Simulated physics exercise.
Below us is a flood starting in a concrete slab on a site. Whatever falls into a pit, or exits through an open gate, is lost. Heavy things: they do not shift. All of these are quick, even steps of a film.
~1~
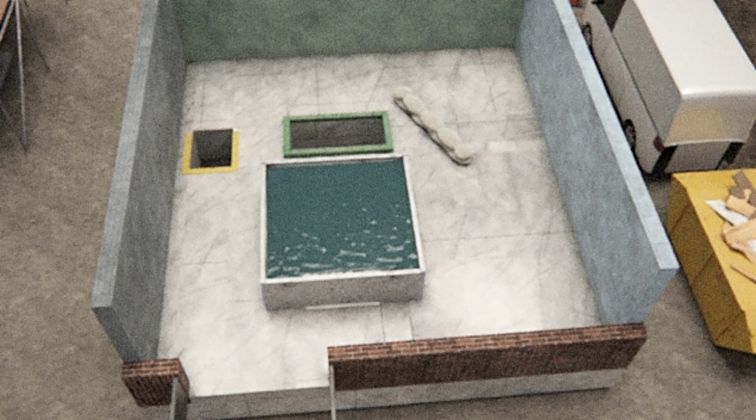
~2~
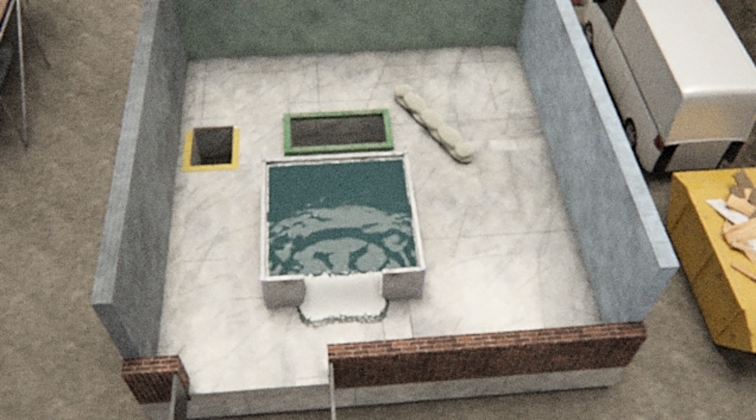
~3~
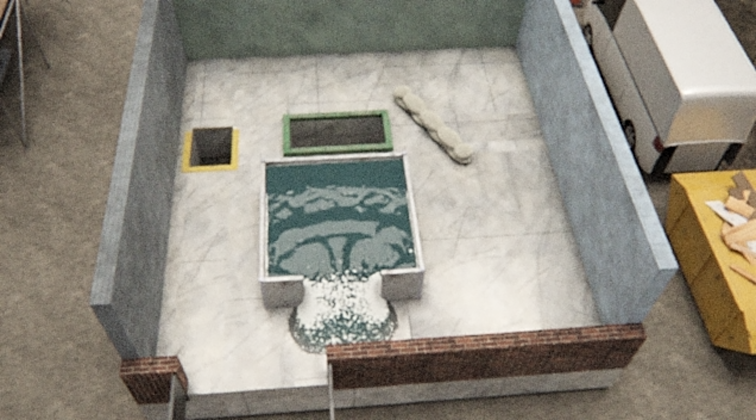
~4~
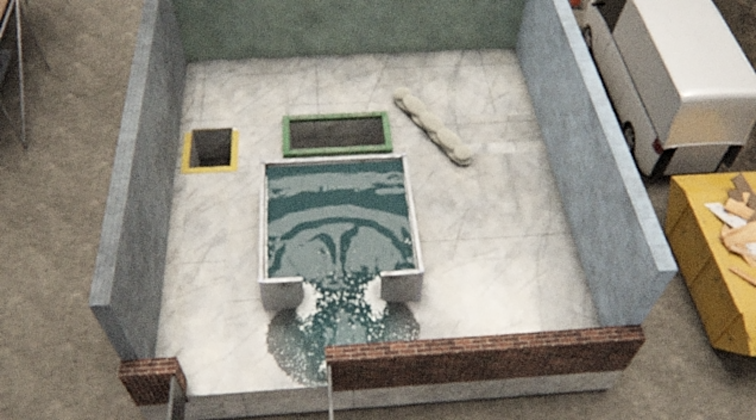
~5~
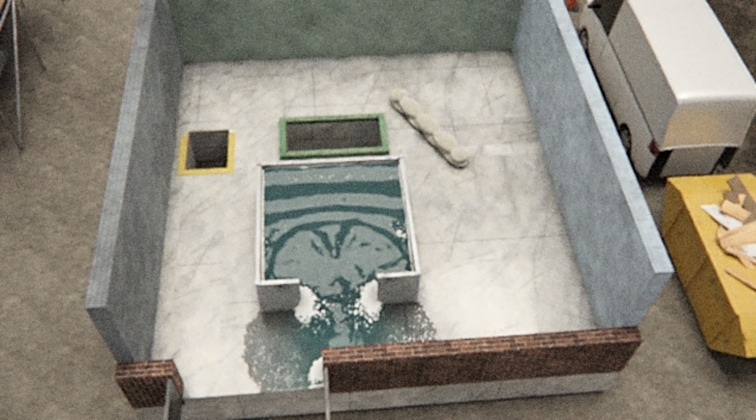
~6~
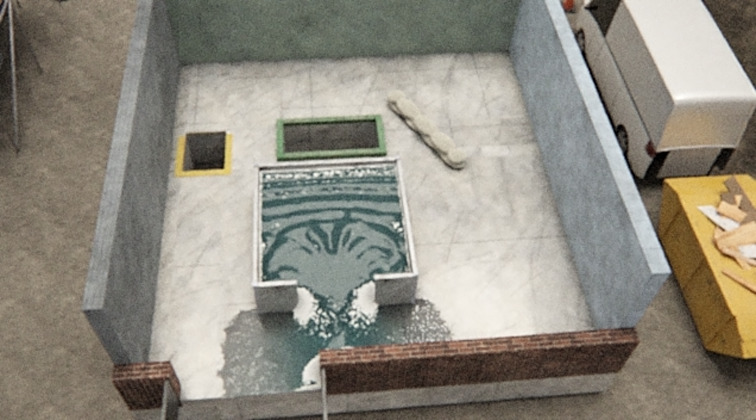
Water pours from the front gap of a square tank and spreads across the pale floor.
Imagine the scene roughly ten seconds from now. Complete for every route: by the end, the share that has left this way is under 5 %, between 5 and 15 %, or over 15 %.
By the end, the share via the gate is over 15 %; the share via the yellow pit is under 5 %; the share via the green pit is under 5 %.
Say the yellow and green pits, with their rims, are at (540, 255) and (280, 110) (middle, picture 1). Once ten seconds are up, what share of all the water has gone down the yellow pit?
Yellow: About 25 %.
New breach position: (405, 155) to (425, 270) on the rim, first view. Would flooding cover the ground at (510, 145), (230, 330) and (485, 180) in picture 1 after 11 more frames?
In that order: Flooded, not flooded, under water.
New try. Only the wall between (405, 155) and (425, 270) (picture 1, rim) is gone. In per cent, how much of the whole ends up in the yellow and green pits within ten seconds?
Shares: Yellow at 12 percent, green at 0 percent.
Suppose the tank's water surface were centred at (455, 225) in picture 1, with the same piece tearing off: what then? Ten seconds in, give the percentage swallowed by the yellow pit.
Share in the yellow pit - 14 in a hundred.
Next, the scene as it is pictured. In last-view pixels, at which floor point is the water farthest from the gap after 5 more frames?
Near (575, 354).
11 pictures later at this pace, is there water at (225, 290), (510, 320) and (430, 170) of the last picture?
First spared, then swamped, then spared.
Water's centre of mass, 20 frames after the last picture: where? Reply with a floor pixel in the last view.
Roughly (378, 272) in the last picture.
A moment on, water covers 15 % of the floor; the gate 6 %, the yellow pit 0 %, the green pit 0 %.
Next, water covers 25 % of the floor; the gate 13 %, the yellow pit 0 %, the green pit 0 %.
Then, water covers 35 % of the floor; the gate 21 %, the yellow pit 0 %, the green pit 0 %.
Later, water covers 70 % of the floor; the gate 31 %, the yellow pit 0 %, the green pit 0 %.
In the end, water covers 95 % of the floor; the gate 38 %, the yellow pit 1 %, the green pit 0 %.
